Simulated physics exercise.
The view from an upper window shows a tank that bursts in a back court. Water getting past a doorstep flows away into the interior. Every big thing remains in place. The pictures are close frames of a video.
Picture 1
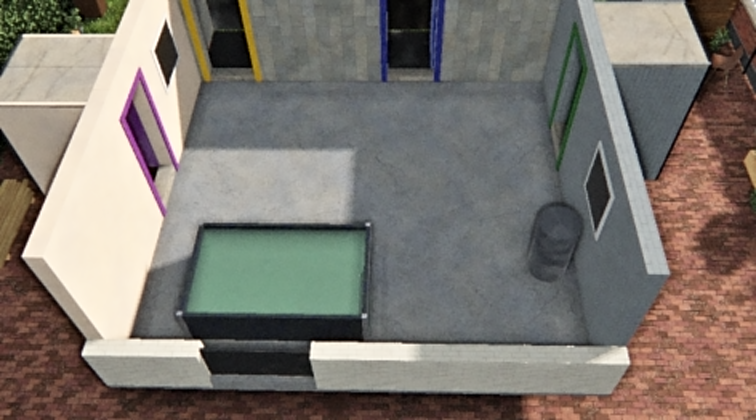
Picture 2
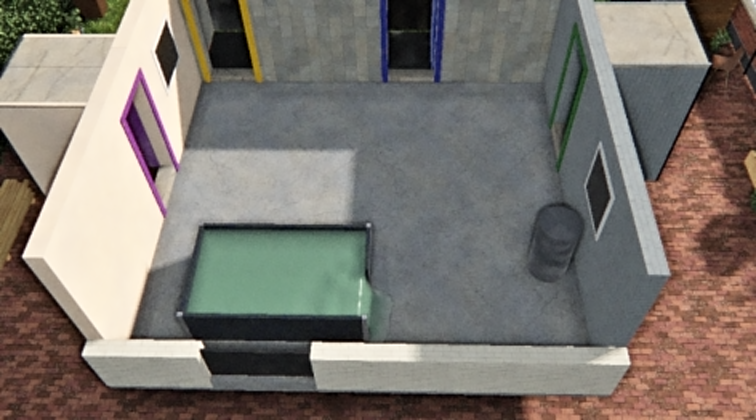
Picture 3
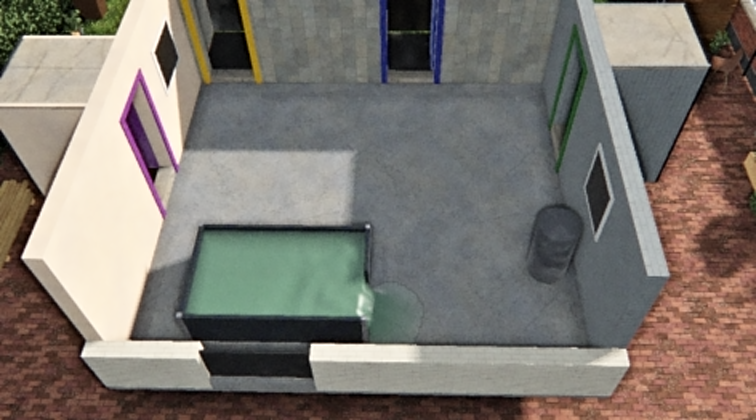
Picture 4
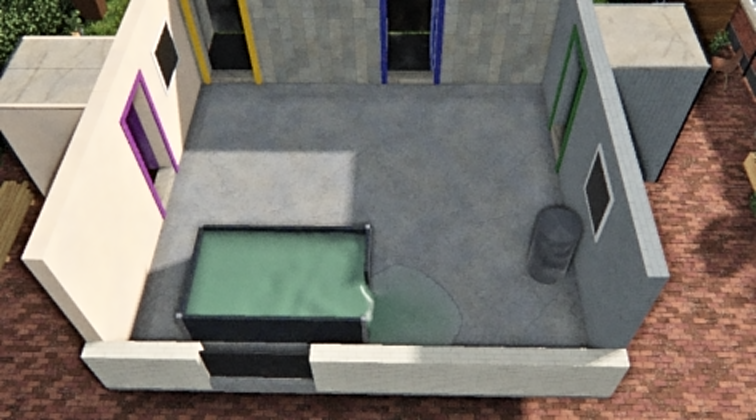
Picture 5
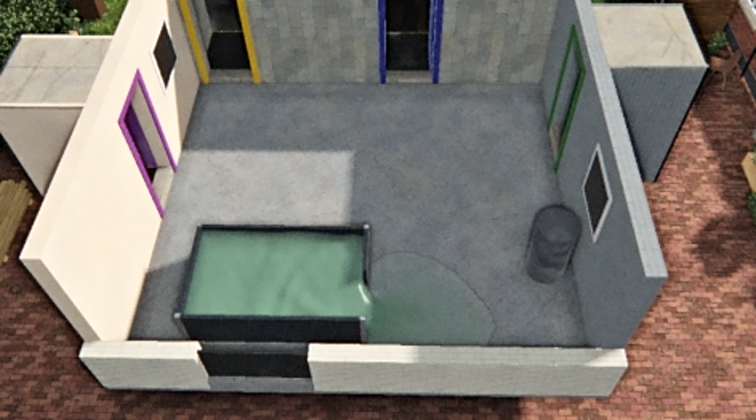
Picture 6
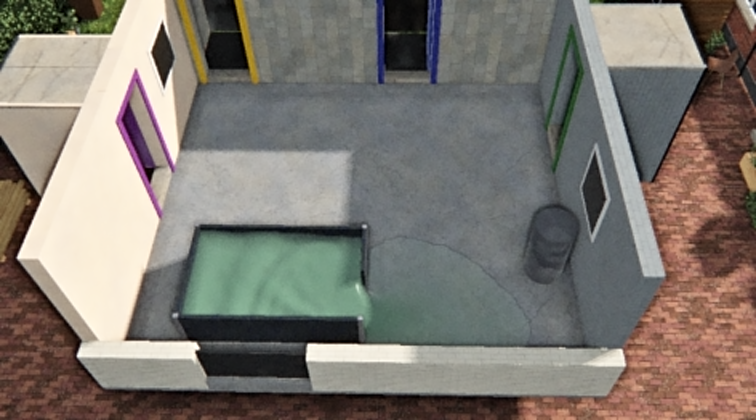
A walled back court with a grey floor, pale wall on the left and grey wall on the right, is seen from an upper window. A dark-edged open tank of green water sits at the lower left, a dark barrel at the right, with purple, yellow, blue and green surrounds on the openings. The still water bursts from the tank's right side and spreads rightward across the floor.
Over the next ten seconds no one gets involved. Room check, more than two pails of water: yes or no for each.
Blue door, no; yellow door, no; purple door, no; green door, no.
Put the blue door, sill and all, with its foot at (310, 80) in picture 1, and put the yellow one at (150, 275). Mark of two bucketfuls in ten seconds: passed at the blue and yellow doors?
Blue falls short, yellow falls short.
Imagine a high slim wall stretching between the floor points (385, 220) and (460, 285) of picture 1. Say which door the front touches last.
That would be the purple one.
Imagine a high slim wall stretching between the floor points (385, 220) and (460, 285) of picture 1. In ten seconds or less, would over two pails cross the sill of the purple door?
Reading: Purple gets too little.
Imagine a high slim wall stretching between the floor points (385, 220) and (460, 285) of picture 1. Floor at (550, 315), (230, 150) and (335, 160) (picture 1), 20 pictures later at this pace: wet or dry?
Results in sequence: Swamped / bone-dry / bone-dry.
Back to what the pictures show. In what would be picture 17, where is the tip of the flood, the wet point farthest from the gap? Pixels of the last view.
I'd point to (555, 185).
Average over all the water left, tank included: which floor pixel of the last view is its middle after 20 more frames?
Roughly at (399, 289).
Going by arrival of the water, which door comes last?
Result: The one in purple.
A moment on, water covers 20 % of the floor; the blue door not reached, the yellow door not reached, the purple door not reached, the green door not reached.
Next, water covers 25 % of the floor; the blue door not reached, the yellow door not reached, the purple door not reached, the green door not reached.
Then, water covers 30 % of the floor; the blue door not reached, the yellow door not reached, the purple door not reached, the green door wet at the sill, nothing in.
Later, water covers 65 % of the floor; the blue door wet at the sill, nothing in, the yellow door not reached, the purple door not reached, the green door wet at the sill, nothing in.
In the end, water covers 90 % of the floor; the blue door wet at the sill, nothing in, the yellow door wet at the sill, nothing in, the purple door wet at the sill, nothing in, the green door wet at the sill, nothing in.
